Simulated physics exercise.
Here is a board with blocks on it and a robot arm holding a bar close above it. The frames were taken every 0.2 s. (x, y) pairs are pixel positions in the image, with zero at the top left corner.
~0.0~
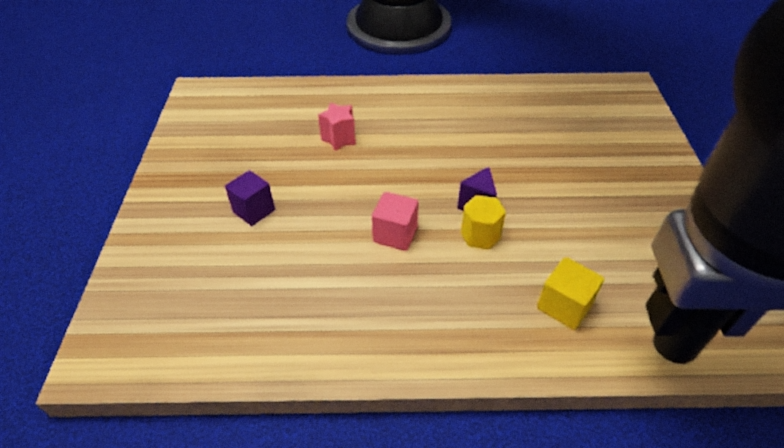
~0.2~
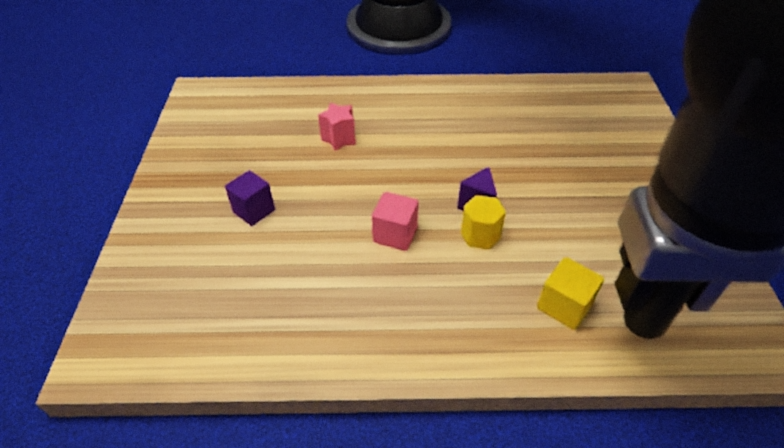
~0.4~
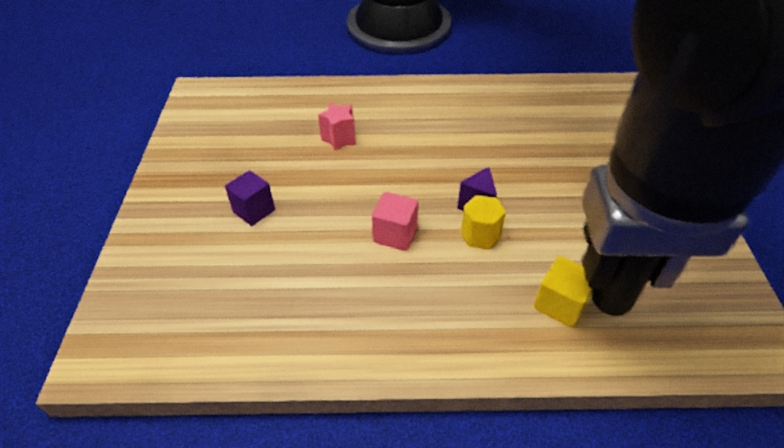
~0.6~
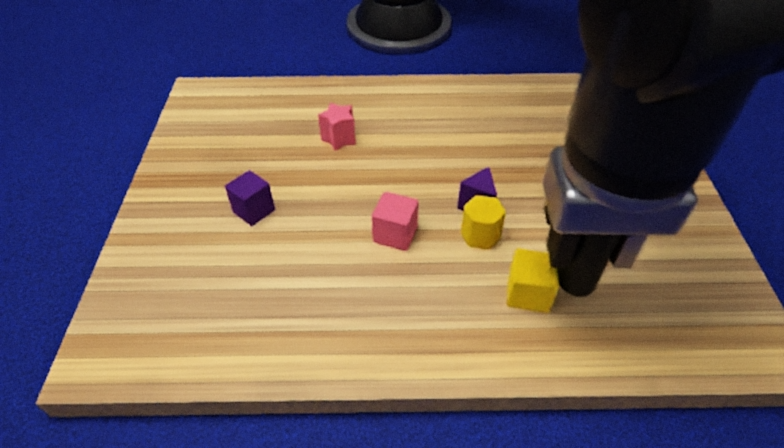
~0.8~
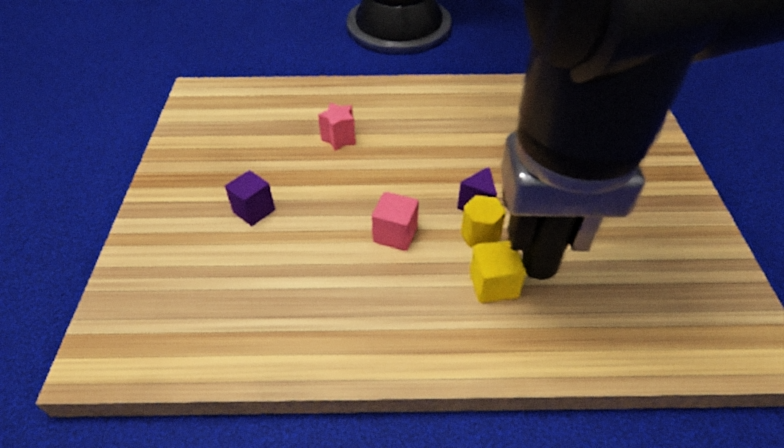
A dark robot arm reaches in from the right over a striped wooden board on a blue surface, seen from above at an angle by a still camera. A pink star-shaped block, a purple cube, a pink cube, a purple triangular block and a yellow six-sided block sit still across it. The arm sweeps left and slightly up, meeting a yellow cube and pushing it leftward.
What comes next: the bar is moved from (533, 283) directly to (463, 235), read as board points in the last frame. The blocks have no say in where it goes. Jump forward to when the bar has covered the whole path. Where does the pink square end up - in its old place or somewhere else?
At the end of the path, the pink square remains in its old spot.
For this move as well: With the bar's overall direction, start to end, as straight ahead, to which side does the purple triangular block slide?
Its shift is rightward.
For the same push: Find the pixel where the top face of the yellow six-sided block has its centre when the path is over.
In the picture, that point is around (461, 183).
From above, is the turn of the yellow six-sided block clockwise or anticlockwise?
Clockwise.
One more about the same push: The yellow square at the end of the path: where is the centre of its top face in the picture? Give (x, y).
I'd guess (473, 253).
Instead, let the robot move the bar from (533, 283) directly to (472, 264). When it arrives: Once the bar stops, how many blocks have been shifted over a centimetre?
My forecast: 1.
What follows on the original path. Halfway along, bar (499, 241); yellow six-sided block (482, 205); yellow square (474, 253), turned 30° anticlockwise.
At the end, bar (465, 217); pink square in place; purple triangular block (481, 169), turned 30° clockwise; yellow six-sided block (461, 183), turned 45° clockwise; yellow square (473, 253), turned 35° anticlockwise.
